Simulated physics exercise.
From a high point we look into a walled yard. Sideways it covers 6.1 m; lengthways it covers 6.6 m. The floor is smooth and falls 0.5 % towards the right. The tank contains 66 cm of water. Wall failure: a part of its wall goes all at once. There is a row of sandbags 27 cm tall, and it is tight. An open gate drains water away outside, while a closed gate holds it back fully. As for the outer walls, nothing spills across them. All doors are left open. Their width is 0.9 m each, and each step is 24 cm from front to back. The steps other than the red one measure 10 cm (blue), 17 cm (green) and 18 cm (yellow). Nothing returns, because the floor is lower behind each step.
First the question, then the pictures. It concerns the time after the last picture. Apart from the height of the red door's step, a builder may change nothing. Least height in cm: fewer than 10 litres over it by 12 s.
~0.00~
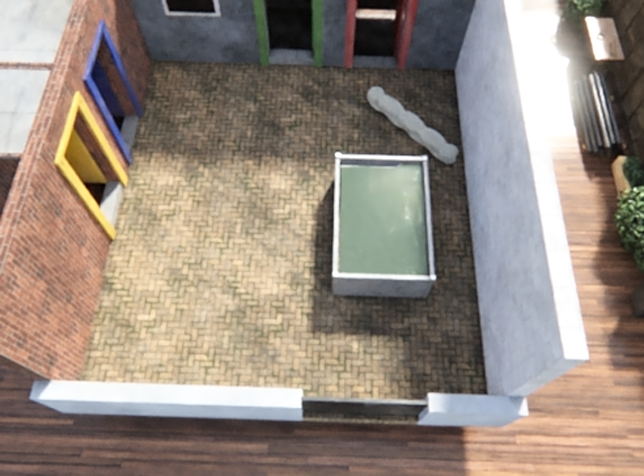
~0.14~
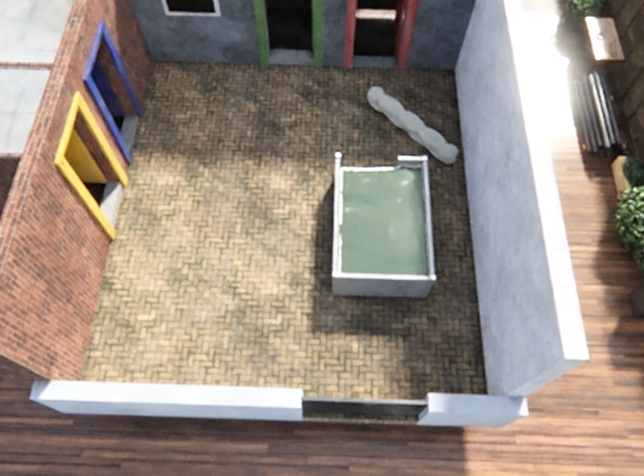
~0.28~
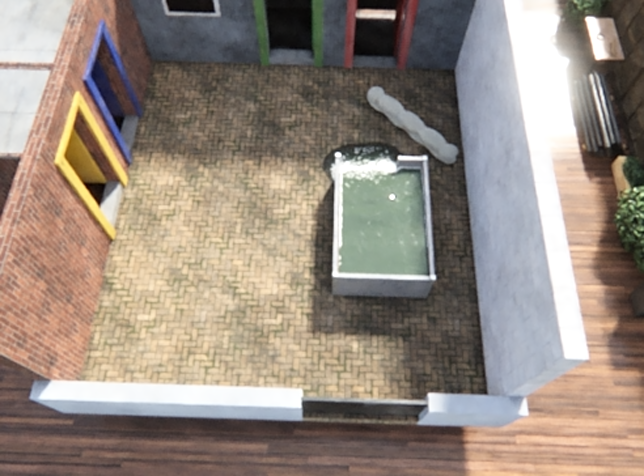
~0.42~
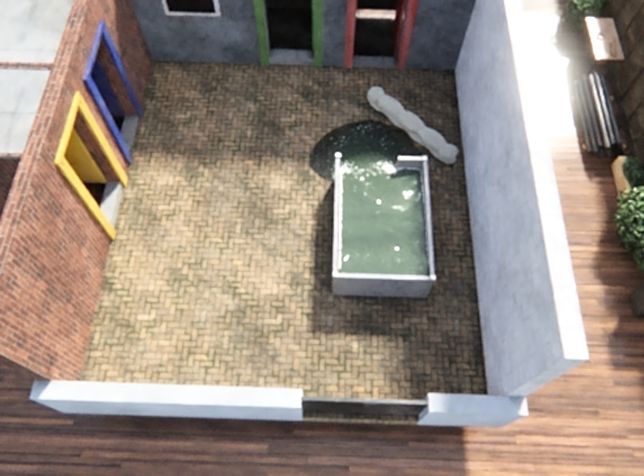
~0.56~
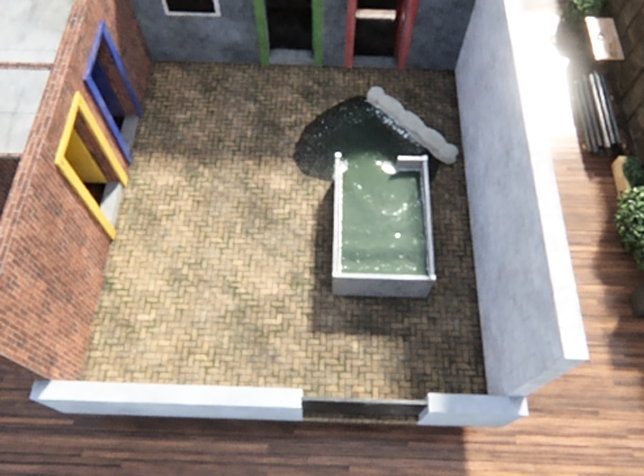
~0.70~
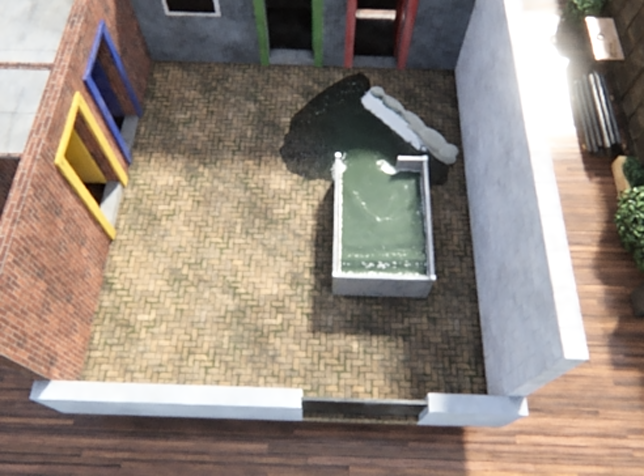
Approx. 16 cm.
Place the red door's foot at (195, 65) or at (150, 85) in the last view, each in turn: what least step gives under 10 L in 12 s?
First place around 12.0 cm, second around 24 cm.
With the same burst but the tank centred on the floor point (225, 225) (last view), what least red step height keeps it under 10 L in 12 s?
With that change, some 13.0 centimetres.
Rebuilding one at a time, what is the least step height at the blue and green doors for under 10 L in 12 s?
Roughly 9.0 cm for the blue door and roughly 24 cm for the green door.
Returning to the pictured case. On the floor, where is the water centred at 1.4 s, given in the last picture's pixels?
Approximately (367, 190).
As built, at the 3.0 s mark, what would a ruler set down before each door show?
Red door 10 cm, blue door 2 cm, green door 22 cm, yellow door 0 cm.
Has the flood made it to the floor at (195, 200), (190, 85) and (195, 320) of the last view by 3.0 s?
First bone-dry, second wet through, third bone-dry.
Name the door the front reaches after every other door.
The yellow one comes last.
After 1.4 s water covers 20 % of the floor, deepest (37 cm) near (322, 69); 8 cm at the red door, 10 litres in over its 5 cm step.
After 3.0 s water covers 35 % of the floor, deepest (34 cm) near (152, 64); 10 cm at the red door, 57 litres in over its 5 cm step.
After 12.0 s water covers 95 % of the floor, deepest (12 cm) near (443, 405); 5 cm at the red door, 97 litres in over its 5 cm step.
At the red door as built, the water arrived by 1.0 s and peaked near 12 cm at 2.2 s.
Run again over the same 12 s with other heights there, 18 litres in over 14 cm, 3 litres over 19.5 cm. The limit of 10 litres is kept from about 16 cm up.
